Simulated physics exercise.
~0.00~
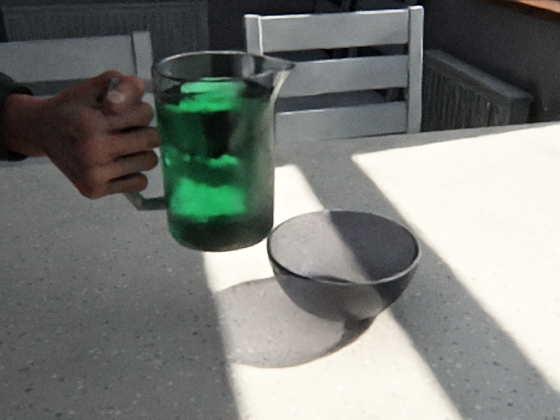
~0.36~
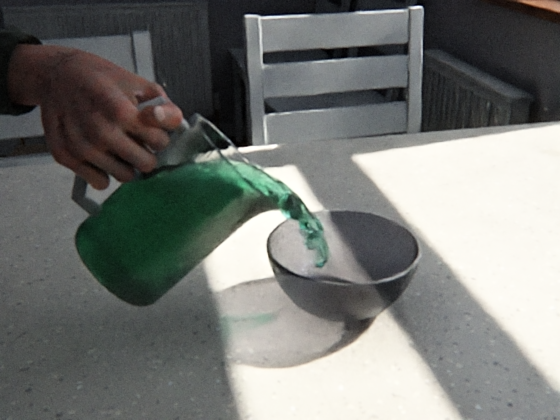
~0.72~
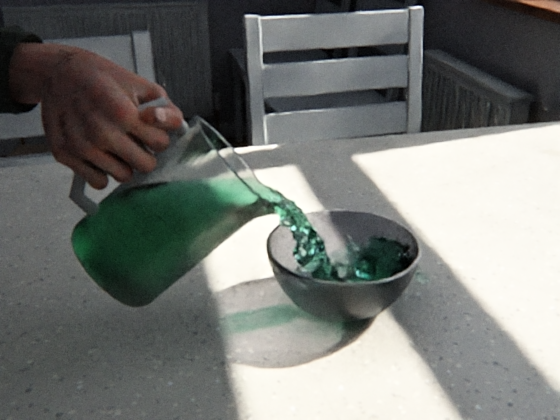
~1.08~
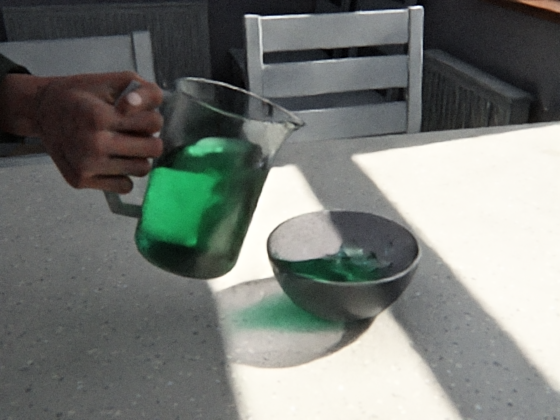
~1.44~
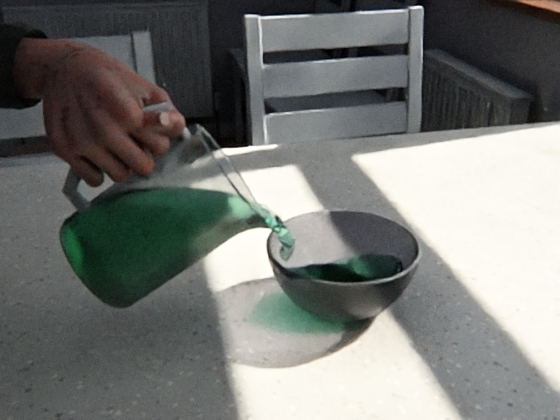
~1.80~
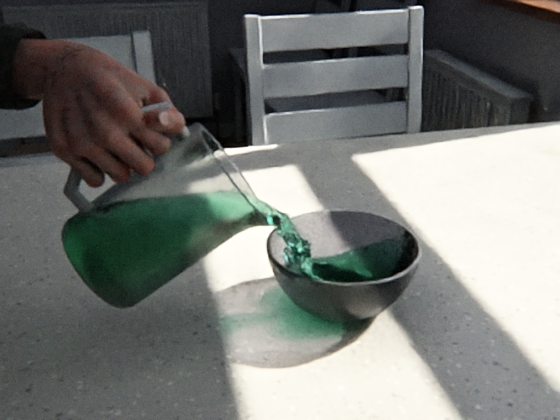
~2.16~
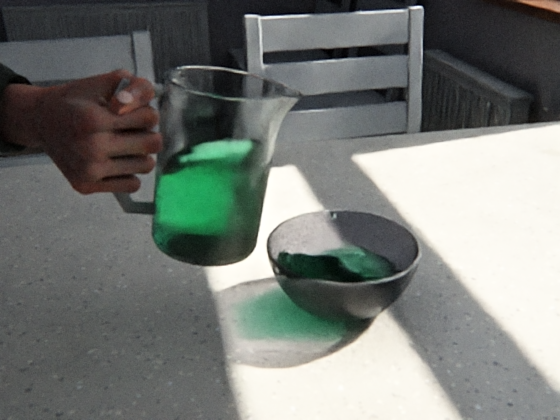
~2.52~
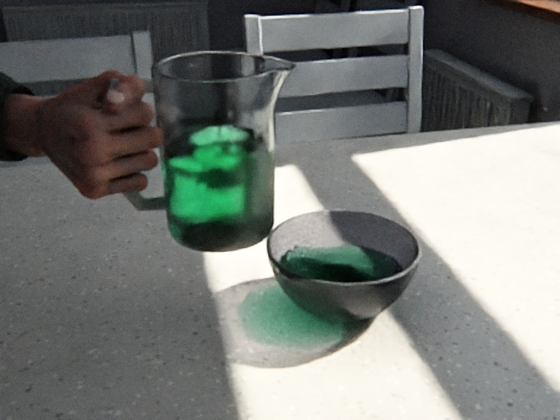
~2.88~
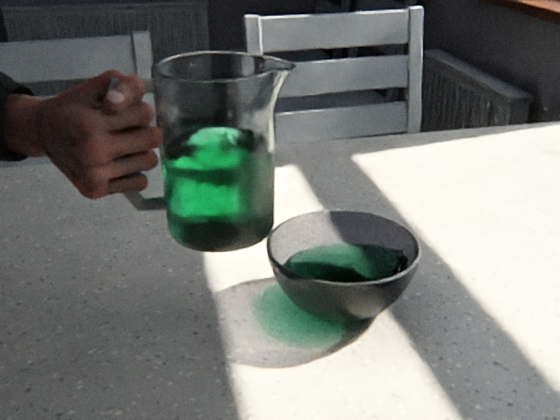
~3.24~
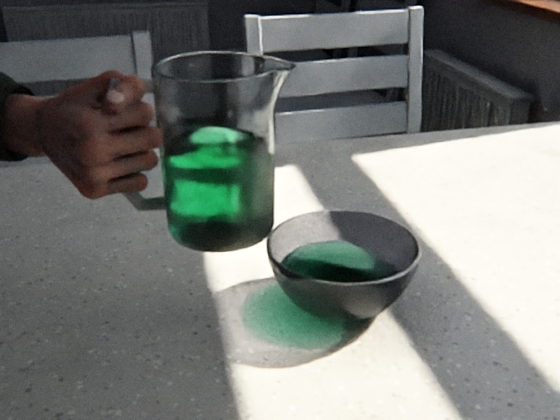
A hand at the left holds a glass jug of green liquid upright above a pale speckled table, beside an empty dark gray bowl. The hand tips the jug to the right, and a stream runs from the spout into the bowl. It tilts the jug partway back, and the flow stops with some liquid in the bowl. The jug tips forward again, pouring a second time. Finally the hand brings the jug level and holds it still, partly full, while green liquid settles in the bowl and a green tint shows in its shadow.
